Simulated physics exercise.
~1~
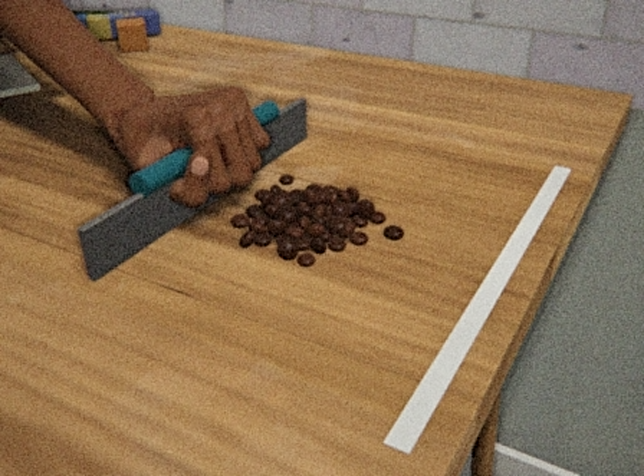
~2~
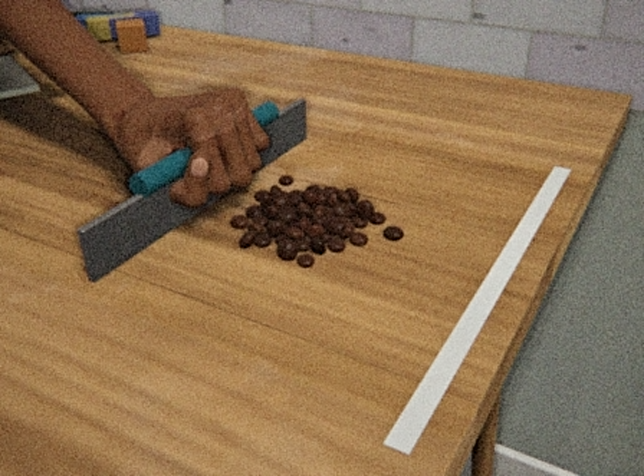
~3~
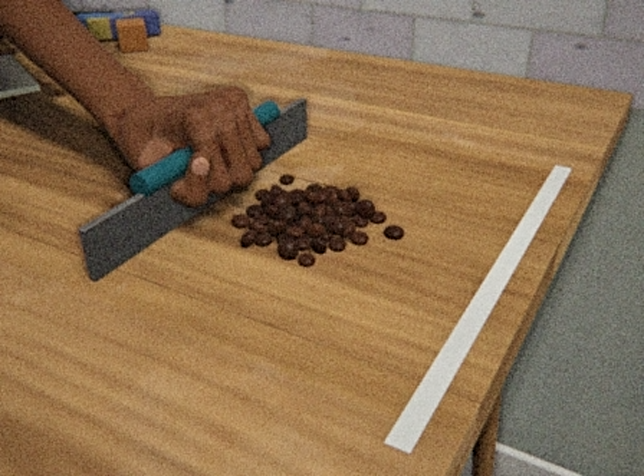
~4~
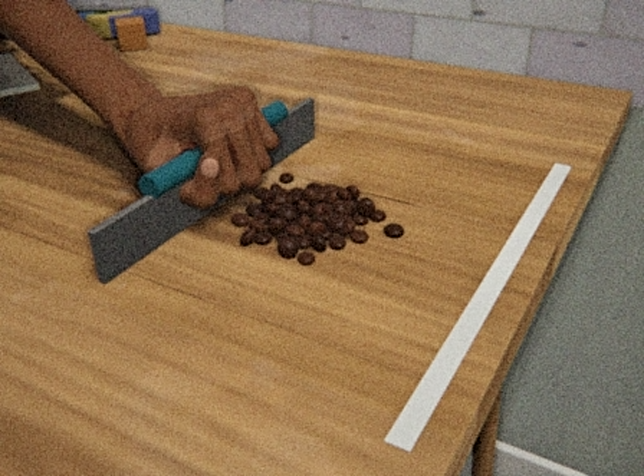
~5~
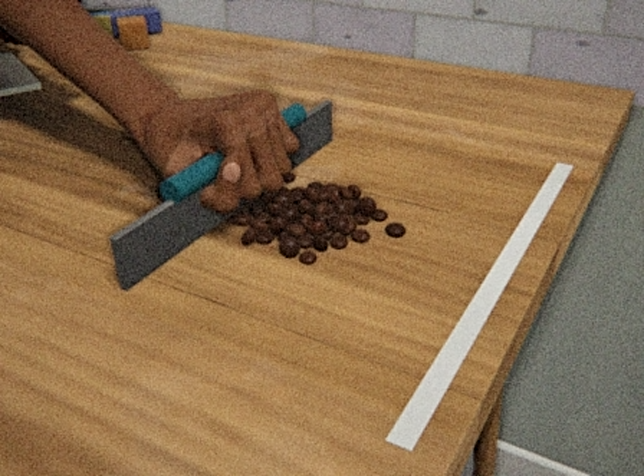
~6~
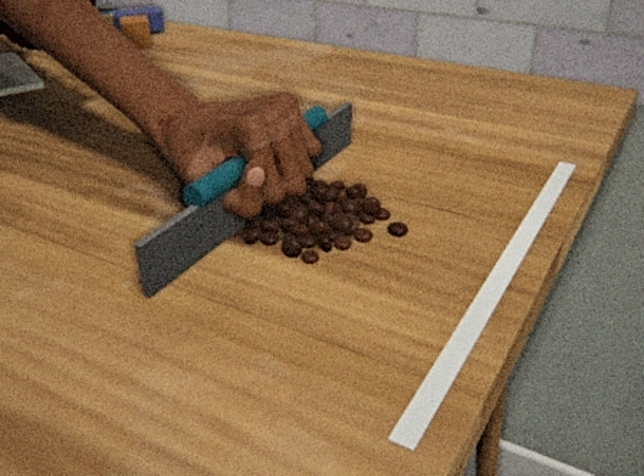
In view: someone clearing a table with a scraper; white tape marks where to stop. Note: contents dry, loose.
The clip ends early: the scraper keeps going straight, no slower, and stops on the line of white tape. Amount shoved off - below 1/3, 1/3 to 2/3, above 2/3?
Most of it, past two thirds.
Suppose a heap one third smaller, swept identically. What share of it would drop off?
70 % or thereabouts.
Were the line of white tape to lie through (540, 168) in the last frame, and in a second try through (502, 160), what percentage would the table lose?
About 50 % and 0 %.
Just after the last frame, scraper still moving, near (386, 189); heap all on the table, its front near (470, 248).
A moment on, scraper stopped at the white tape; heap roughly two thirds over the edge.
Further on, scraper stopped at the white tape; heap the larger part over the edge.
When it is over, scraper stopped at the white tape; heap the larger part over the edge.
